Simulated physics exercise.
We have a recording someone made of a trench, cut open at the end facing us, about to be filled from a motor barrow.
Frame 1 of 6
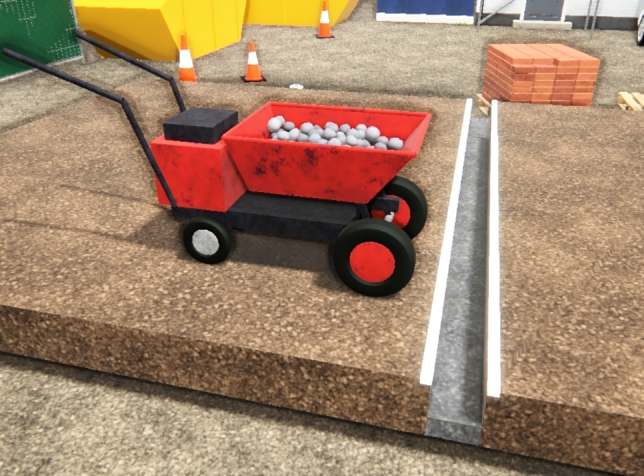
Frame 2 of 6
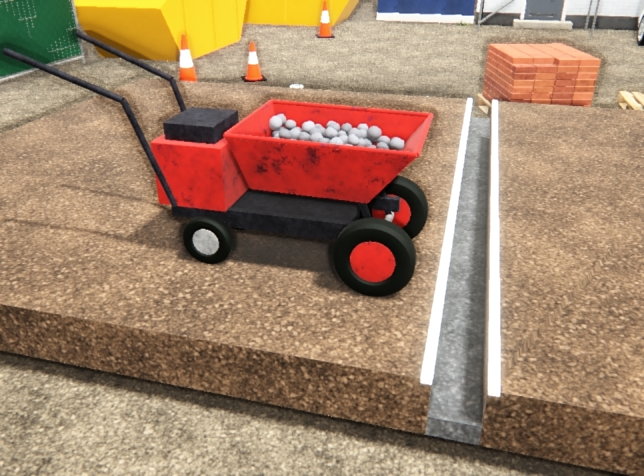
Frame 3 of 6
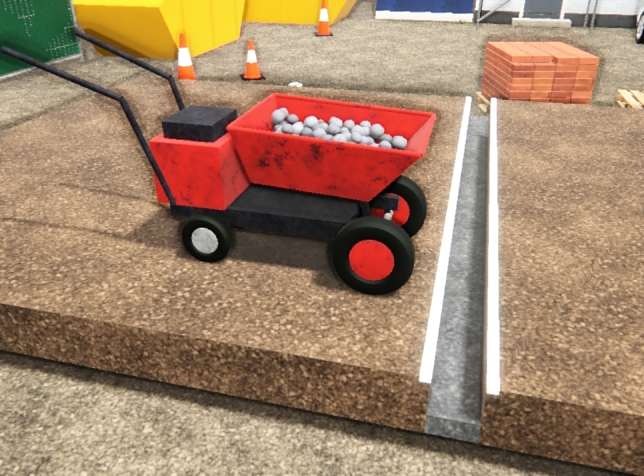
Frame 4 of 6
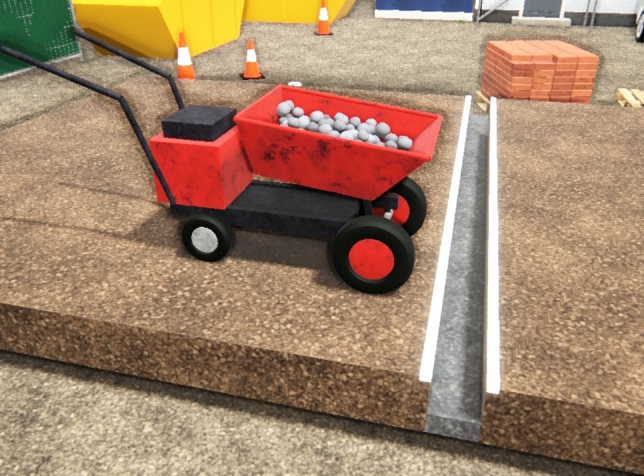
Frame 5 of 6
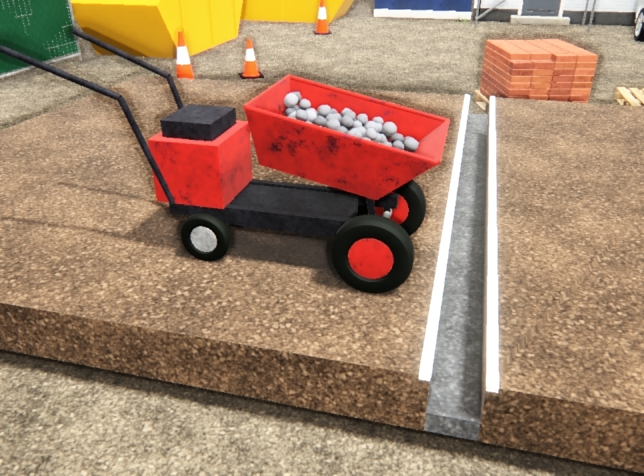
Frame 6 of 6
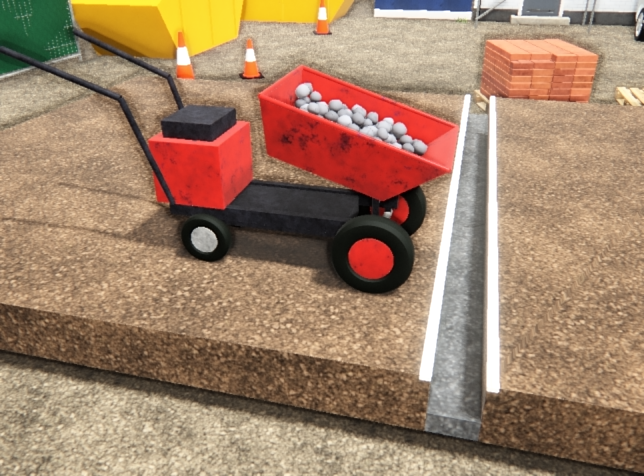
The footage shows a red motor barrow loaded with round grey cobbles standing beside a narrow, white-edged trench; its skip stays level at first, then gradually tilts forward to the right, its rear rising while the wheels stay in place.
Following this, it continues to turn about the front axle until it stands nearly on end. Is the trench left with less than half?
Yes - ends mostly outside.
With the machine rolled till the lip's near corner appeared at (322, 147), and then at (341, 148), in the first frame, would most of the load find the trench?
Position 1 exceeds half; position 2 exceeds half.
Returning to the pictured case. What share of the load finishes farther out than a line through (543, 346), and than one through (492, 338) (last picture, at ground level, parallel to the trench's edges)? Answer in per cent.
Roughly 50 and 90 %.
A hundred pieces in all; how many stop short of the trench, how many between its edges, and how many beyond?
Out of a hundred, short 0, between 5, beyond 90.
Soon, skip tipped steeply; all in the skip.
A while on, skip tipped steeply; most in the skip; about a quarter beyond it; a small part falling.
Towards the end, skip tipped right over; a small part in the skip; a stray few in or heaped over the trench; most beyond it.
Finally, skip tipped right over; a stray few in the skip; a small part in or heaped over the trench; nearly all beyond it.
